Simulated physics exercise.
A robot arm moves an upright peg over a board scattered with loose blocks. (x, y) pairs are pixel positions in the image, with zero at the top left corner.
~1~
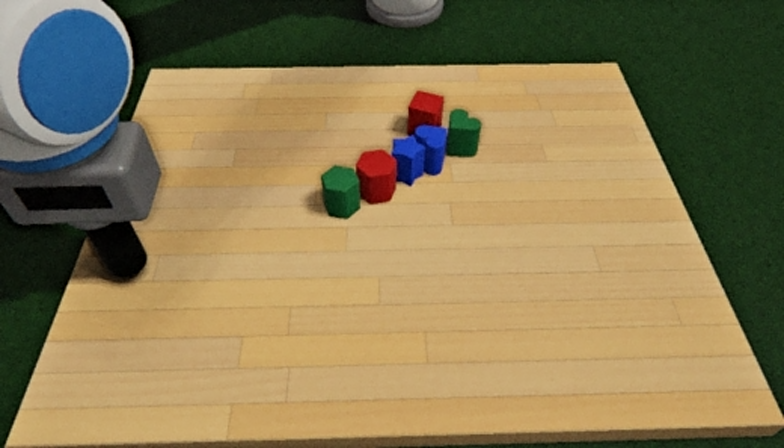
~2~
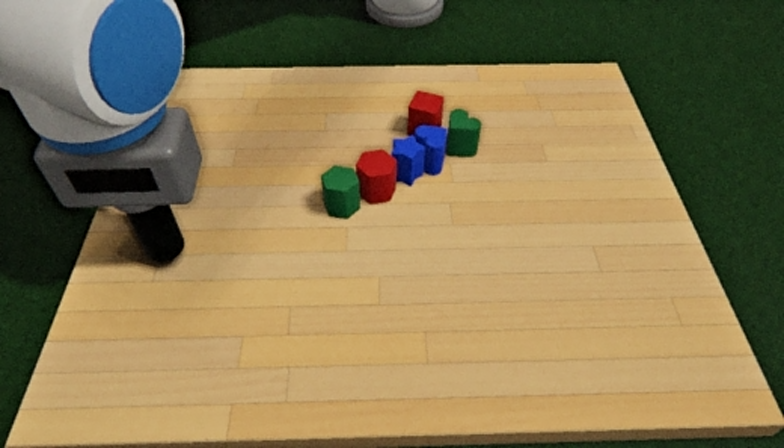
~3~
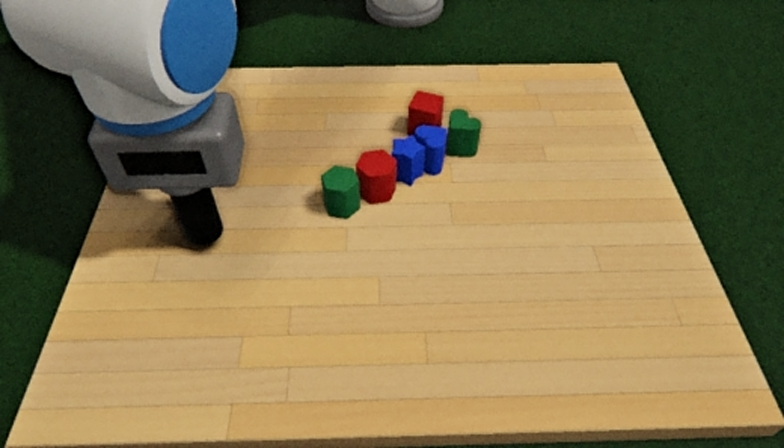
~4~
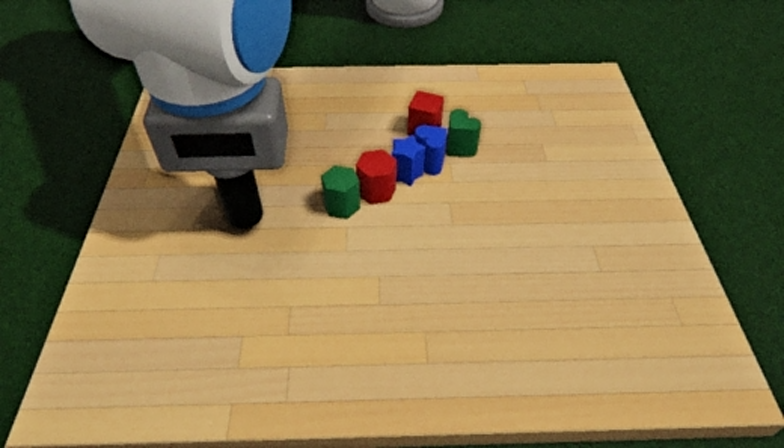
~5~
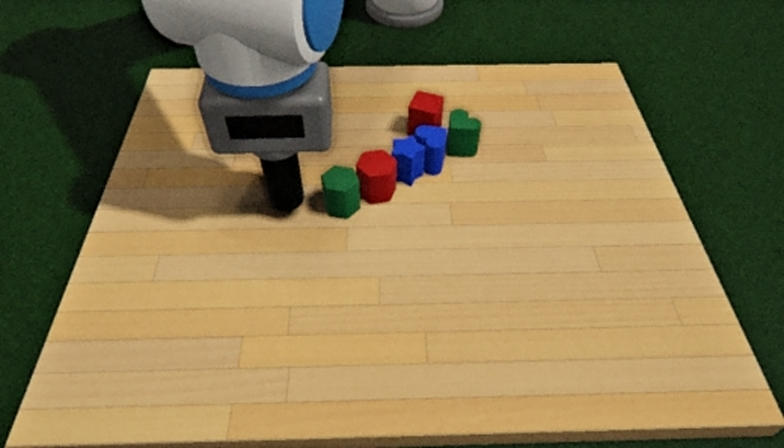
A pale wooden board lies on a dark green surface, seen from above at an angle by a camera that stays still. Red, green and blue blocks sit in a slanting cluster near the board's upper middle, with a white, blue and grey robot arm at the left. The arm carries its upright black peg steadily rightward and slightly up the board, close to the unmoving green hexagonal block.
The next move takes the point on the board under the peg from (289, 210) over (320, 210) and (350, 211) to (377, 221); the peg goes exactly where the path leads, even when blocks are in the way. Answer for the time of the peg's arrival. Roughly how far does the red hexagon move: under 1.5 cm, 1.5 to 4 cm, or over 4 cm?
Movement: 1.5 to 4 cm.
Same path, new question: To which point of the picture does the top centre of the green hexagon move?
Its top middle is near (414, 192).
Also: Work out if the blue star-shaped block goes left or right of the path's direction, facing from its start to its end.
Its shift is leftward.
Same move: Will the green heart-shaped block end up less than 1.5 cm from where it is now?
The answer is yes.
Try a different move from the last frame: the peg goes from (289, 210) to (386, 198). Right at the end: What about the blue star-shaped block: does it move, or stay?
The block moves away from its spot.
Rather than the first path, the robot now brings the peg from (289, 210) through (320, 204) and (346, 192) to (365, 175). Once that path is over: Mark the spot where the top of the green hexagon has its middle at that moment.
Its top face will be centred at roughly (368, 182).
On the path given first. Halfway along, peg at (334, 200); green hexagon at (368, 181), turned 15° clockwise; red hexagon at (391, 160), turned 30° anticlockwise; blue star-shaped block at (412, 141); blue heart-shaped block at (436, 133).
At the end, peg at (377, 211); green hexagon at (414, 192); red hexagon at (404, 161), turned 85° anticlockwise; blue star-shaped block at (411, 138); blue heart-shaped block at (437, 132); green heart-shaped block in place.
